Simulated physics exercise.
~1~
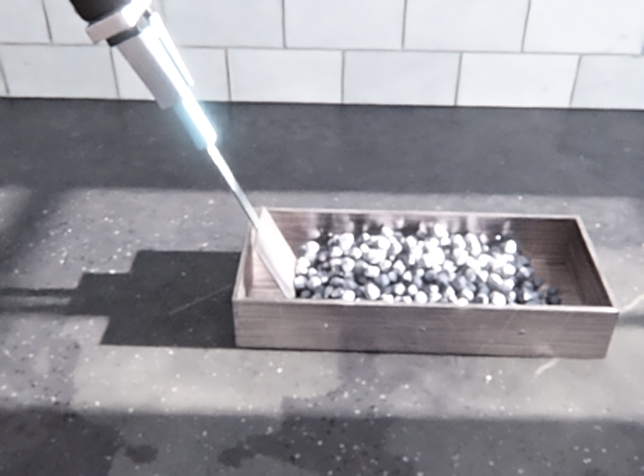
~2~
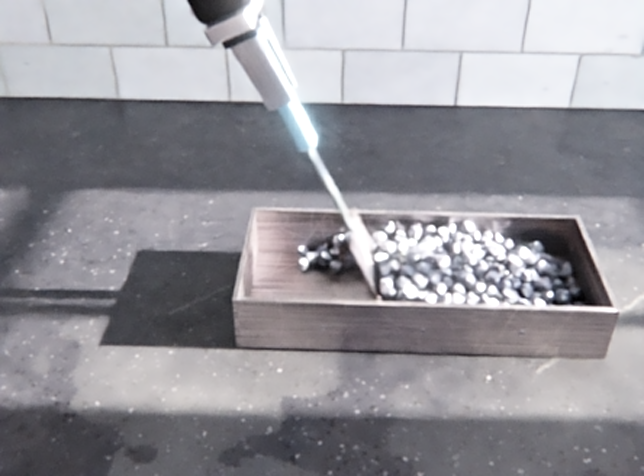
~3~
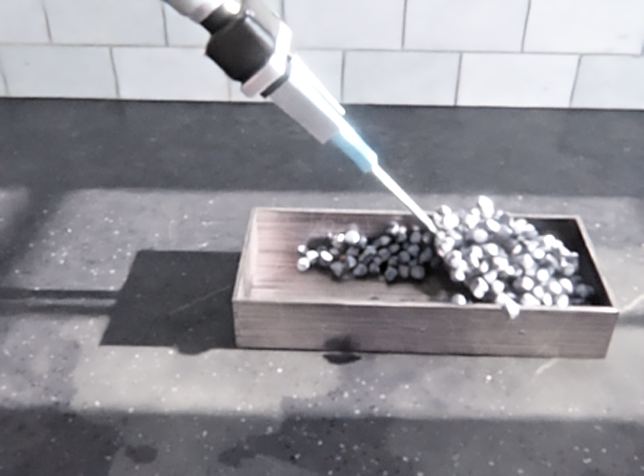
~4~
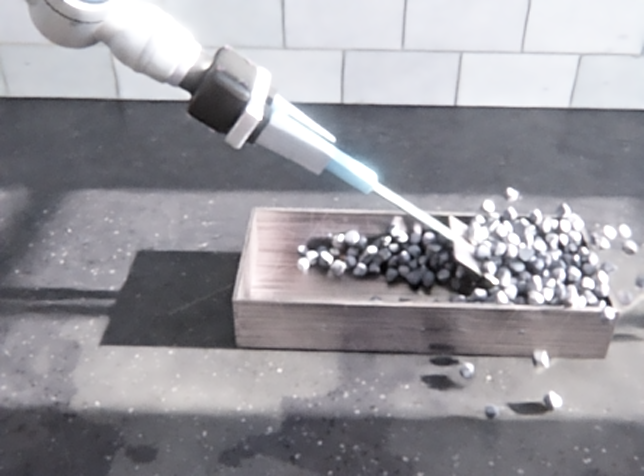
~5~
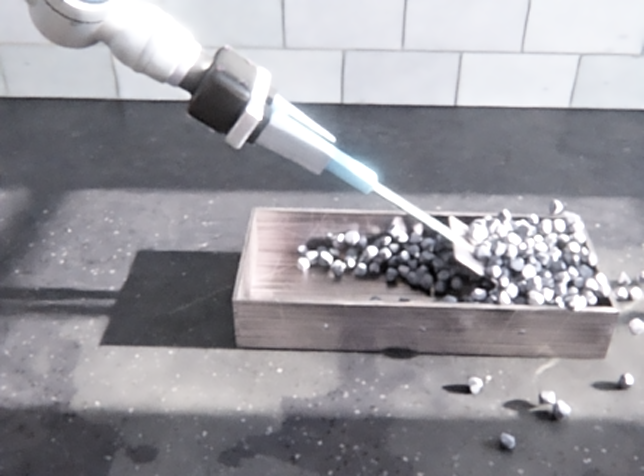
A robot arm pushes pebbles rightward in a wooden tray with a paddle, spilling some outside.
